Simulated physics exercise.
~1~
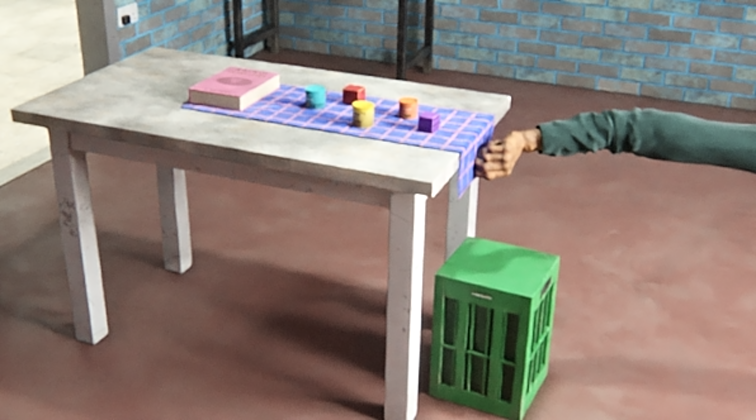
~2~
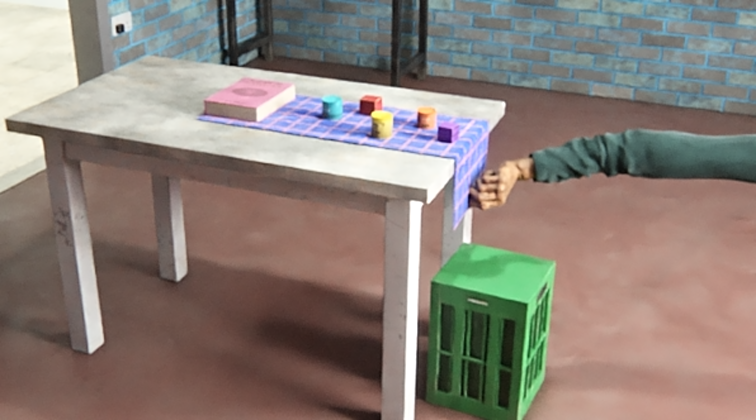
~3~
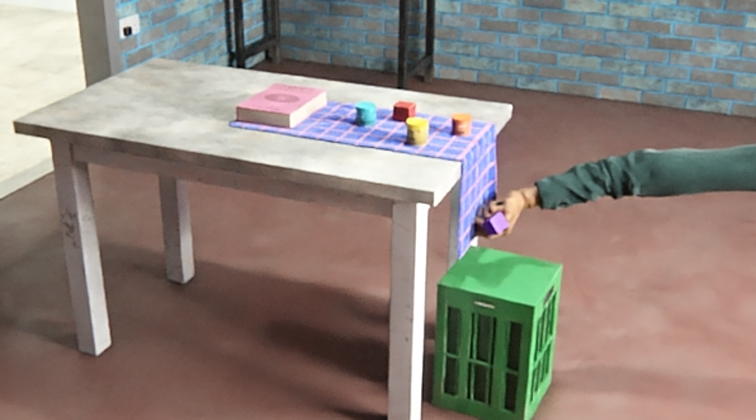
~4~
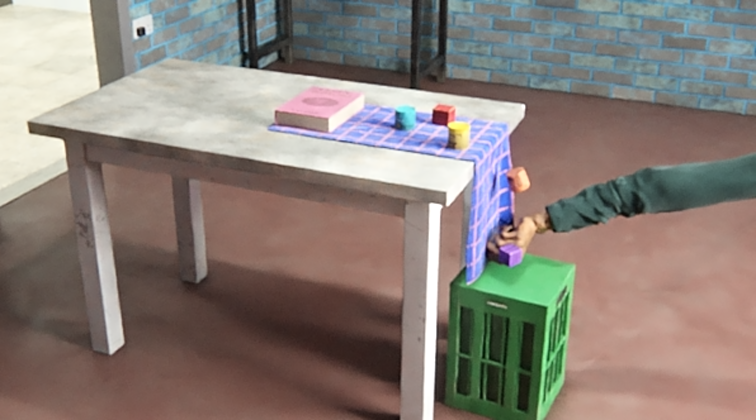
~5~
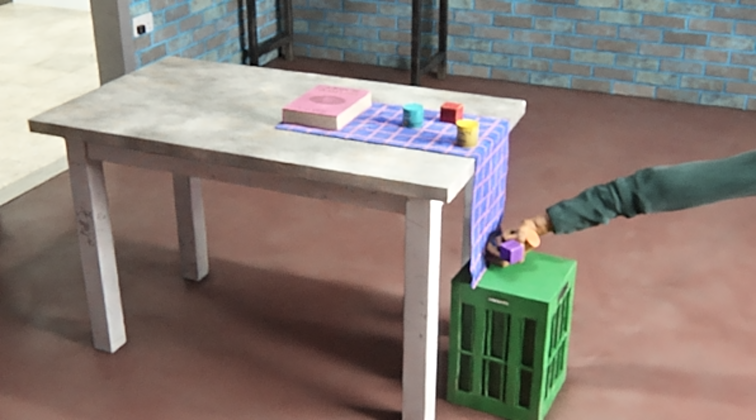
Hand pulling a blue tablecloth down off a workbench, purple cube then orange pot going over the edge above a green crate.
